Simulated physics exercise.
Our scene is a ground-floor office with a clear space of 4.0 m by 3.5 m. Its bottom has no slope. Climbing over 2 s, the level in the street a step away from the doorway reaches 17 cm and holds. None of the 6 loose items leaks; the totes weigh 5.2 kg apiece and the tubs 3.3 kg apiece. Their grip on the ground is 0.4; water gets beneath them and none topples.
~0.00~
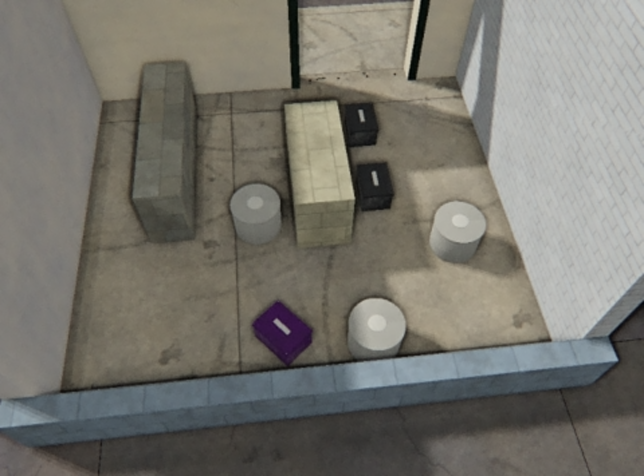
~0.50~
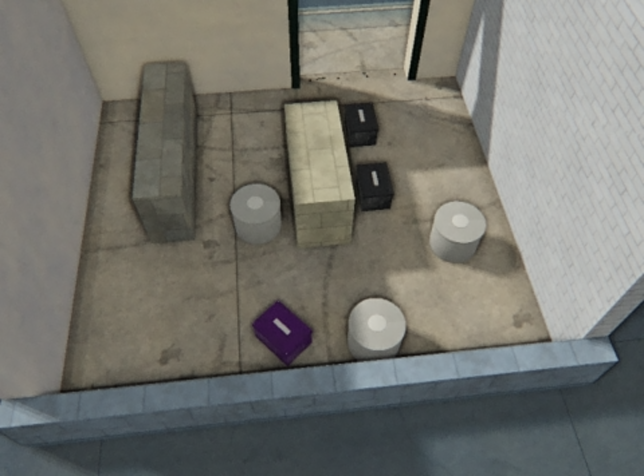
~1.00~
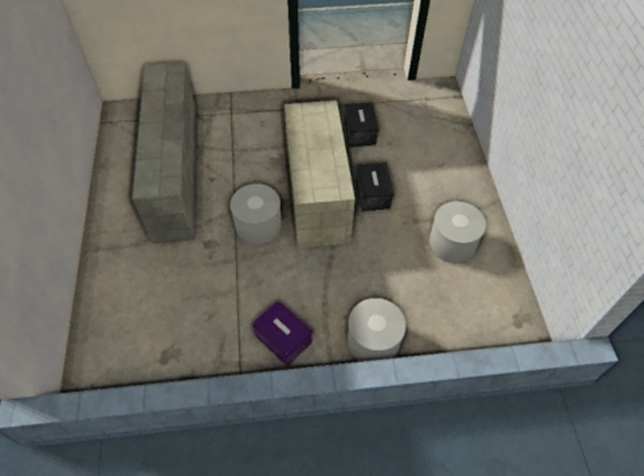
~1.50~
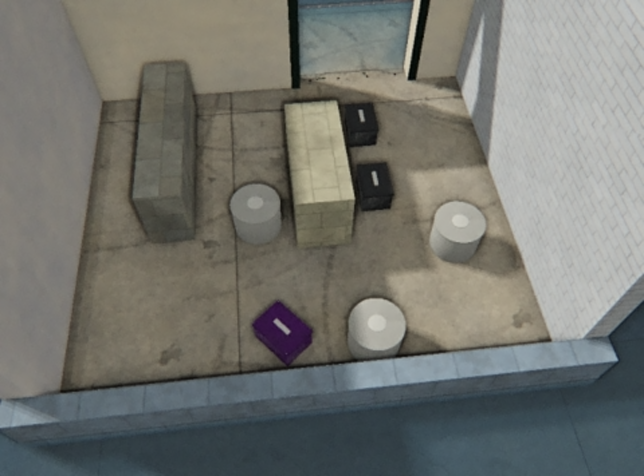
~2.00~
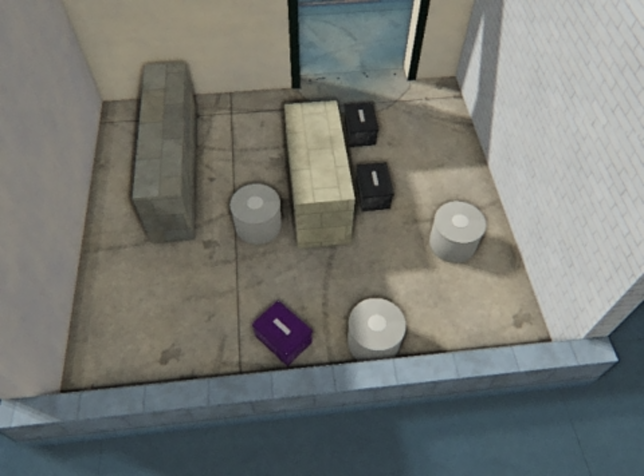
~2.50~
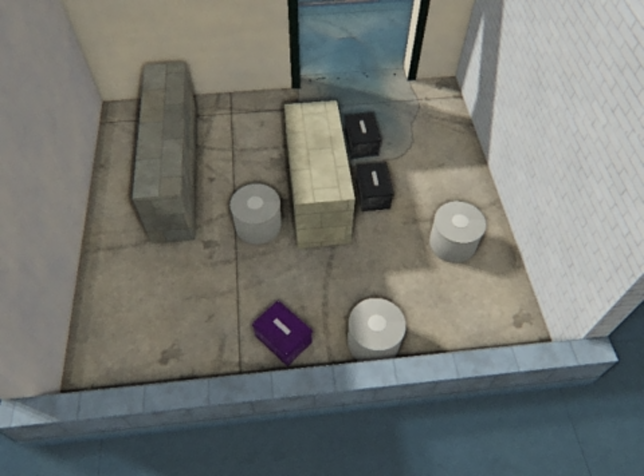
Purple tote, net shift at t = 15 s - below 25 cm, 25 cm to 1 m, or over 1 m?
Long gone.
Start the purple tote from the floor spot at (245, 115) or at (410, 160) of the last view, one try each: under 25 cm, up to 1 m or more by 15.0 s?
At the first spot it edges a bit, and at the second it winds up well off.
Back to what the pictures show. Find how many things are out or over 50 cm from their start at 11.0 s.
The count is 5.
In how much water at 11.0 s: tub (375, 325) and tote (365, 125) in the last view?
Some 8 cm at the first, some 12 cm at the second.
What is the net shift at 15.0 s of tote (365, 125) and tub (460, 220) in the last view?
300 cm and 350 cm respectively.
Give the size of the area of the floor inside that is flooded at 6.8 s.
I'd estimate close to 11.5 m2.
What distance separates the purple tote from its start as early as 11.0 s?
About 200 cm by then.
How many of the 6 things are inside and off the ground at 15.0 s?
Count at that moment: 6.
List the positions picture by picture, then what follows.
In the first picture, the purple tote at (282, 327), on the bottom; 0.0 m2 under water; 0 of 6 have shifted.
In the second picture, the purple tote at (282, 327) rests on the ground; 0.0 m2 under water; 0 of 6 have shifted.
In the third picture, the purple tote at (282, 327), on the bottom; water covers 0.0 m2; 0 of 6 have shifted.
In the fourth picture, the purple tote at (282, 327) rests on the ground; water covers 0.0 m2; 0 of 6 have shifted.
In the fifth picture, the purple tote at (282, 327), on the bottom; 0.4 m2 under water; 0 of 6 have shifted.
In the sixth picture, the purple tote at (282, 327), on the bottom; water covers 1.2 m2; 1 of 6 have shifted.
After 3.5 s the purple tote is near (282, 327), 0.0 m from its start, aground; 1 afloat.
After 6.8 s the purple tote is near (231, 317), 0.4 m from its start, afloat; 5 afloat.
After 11.0 s the purple tote is near (106, 199), 2.1 m from its start, afloat; 6 afloat.
After 15.0 s the purple tote is near (134, 125), 2.7 m from its start, afloat; 6 afloat.
